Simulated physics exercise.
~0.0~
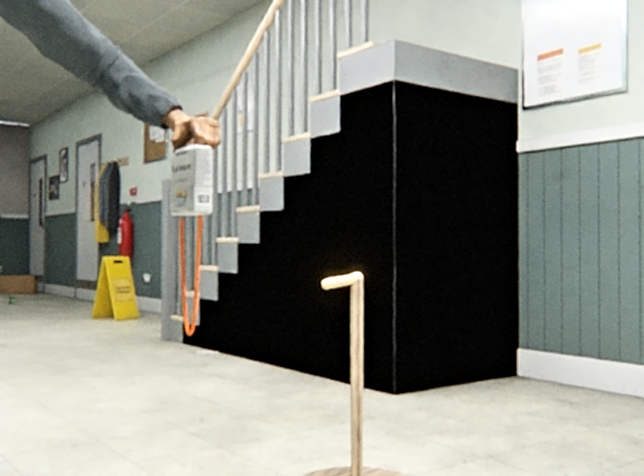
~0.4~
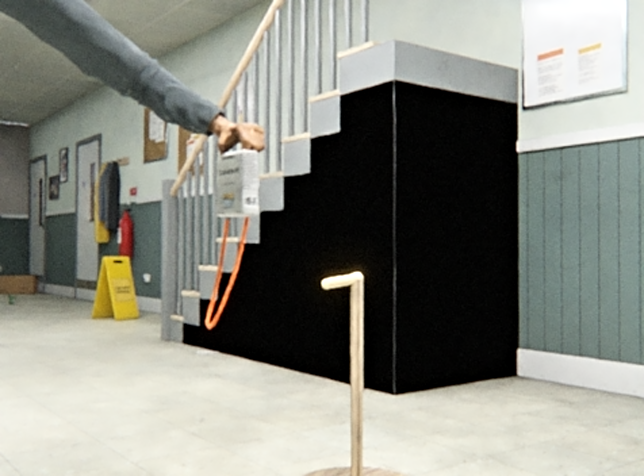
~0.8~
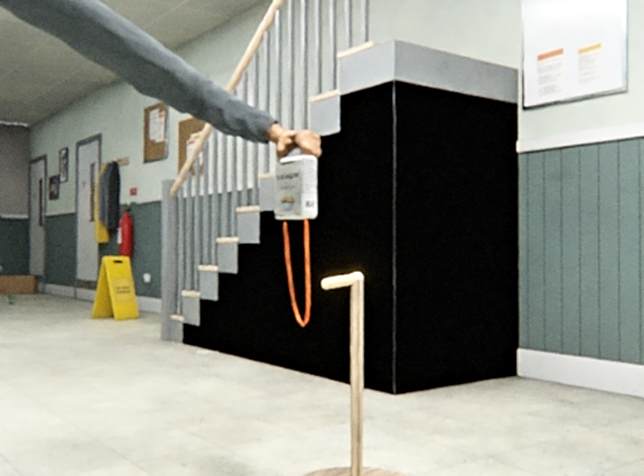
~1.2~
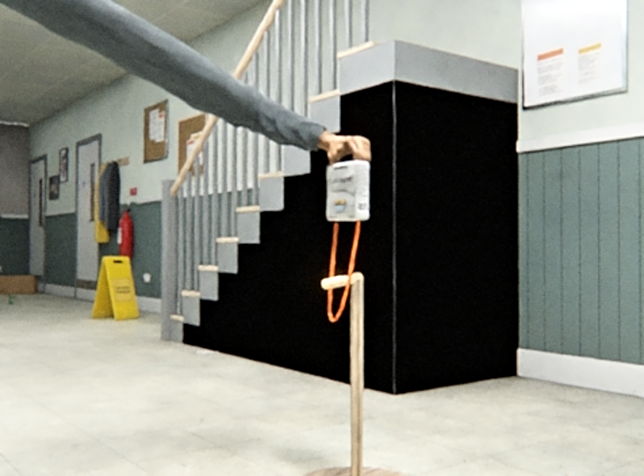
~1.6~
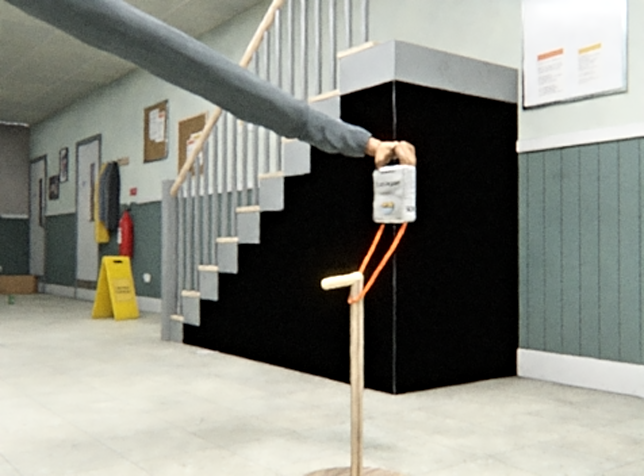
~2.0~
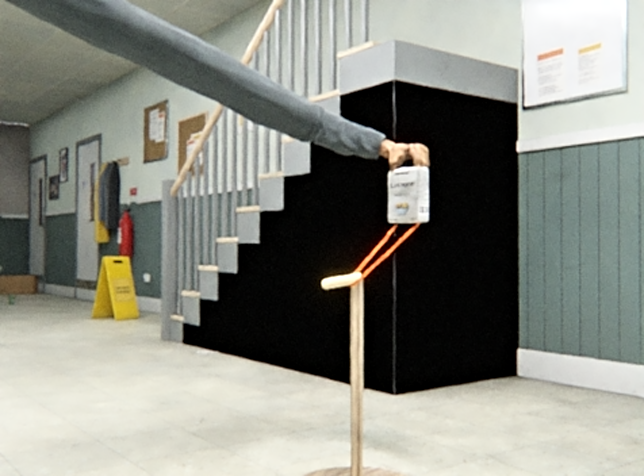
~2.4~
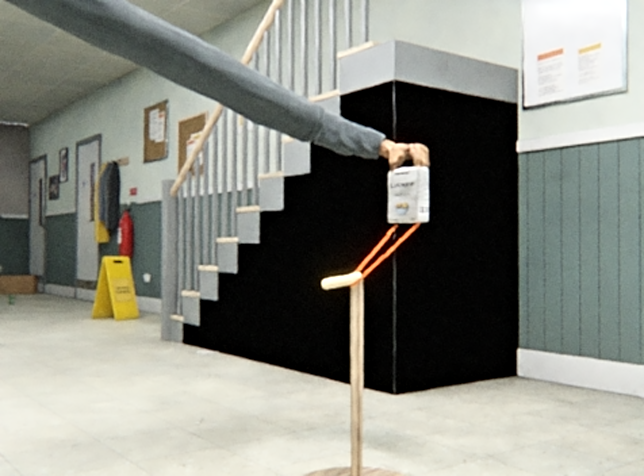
A white pouch carried right by a hand snags its orange loop on a hooked post.
